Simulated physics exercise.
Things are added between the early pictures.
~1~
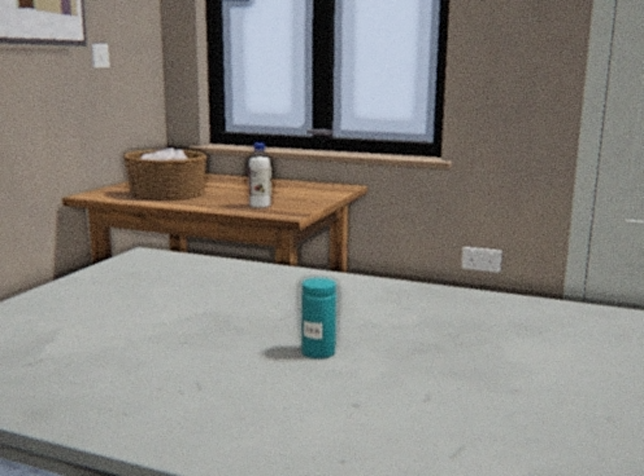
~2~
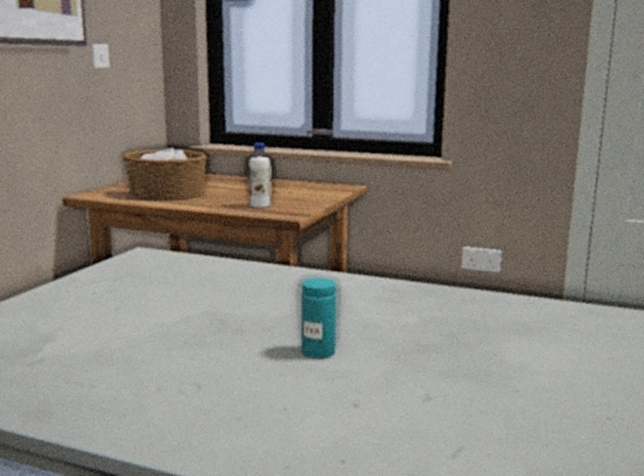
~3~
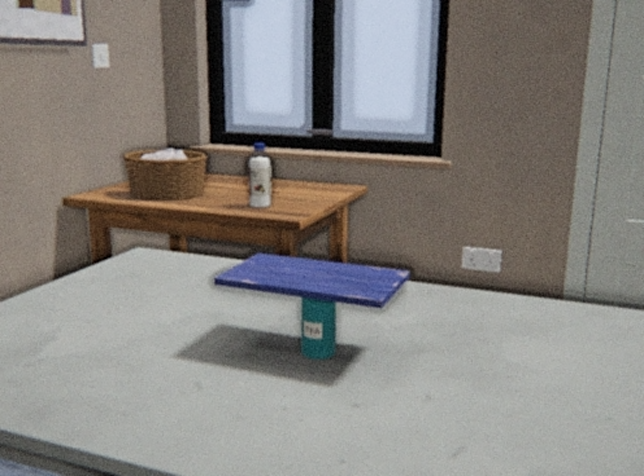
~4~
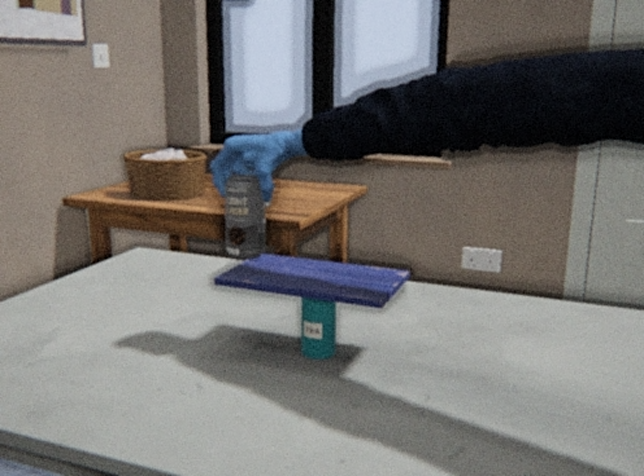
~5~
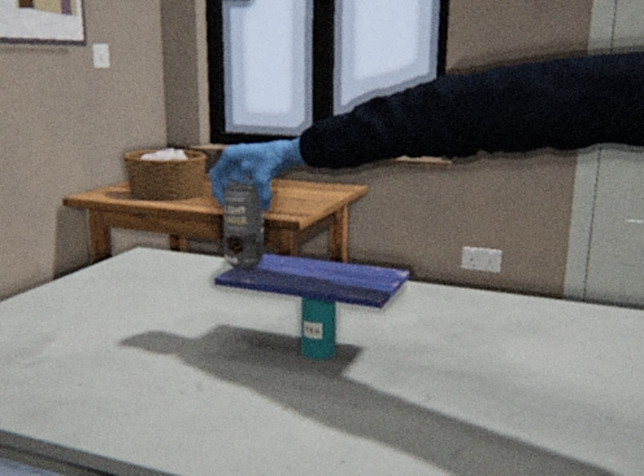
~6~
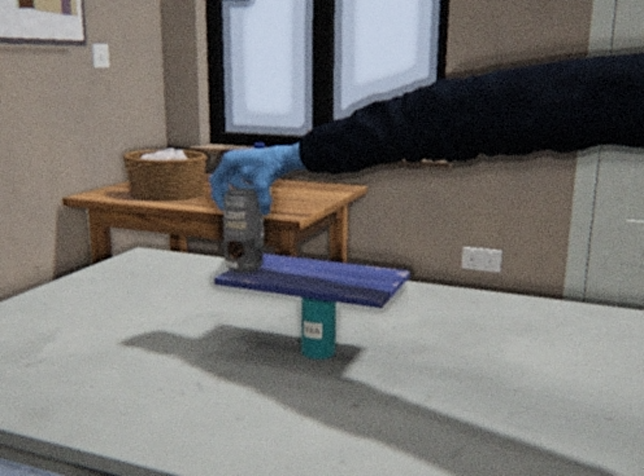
A blue board appears atop a teal container, and a gloved hand lowers a grey can onto its left end.
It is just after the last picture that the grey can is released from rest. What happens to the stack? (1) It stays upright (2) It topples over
2.
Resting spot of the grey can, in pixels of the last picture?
Look around (189, 323) in the final frame.
Then, 0.30 s after the last picture, grey can now fallen; blue board tipped 47° from how it was.
Then, 0.40 s after the last picture, blue board tipped 73° from how it was.
Then, 0.90 s after the last picture, blue board tipped 63° from how it was; turquoise jar tipped 4° from how it was.
At rest, fallen, grey can; tipped over in the stack, blue board; turquoise jar in place. Seen from the same camera at the end, grey can near (189, 323). The stack gives way.
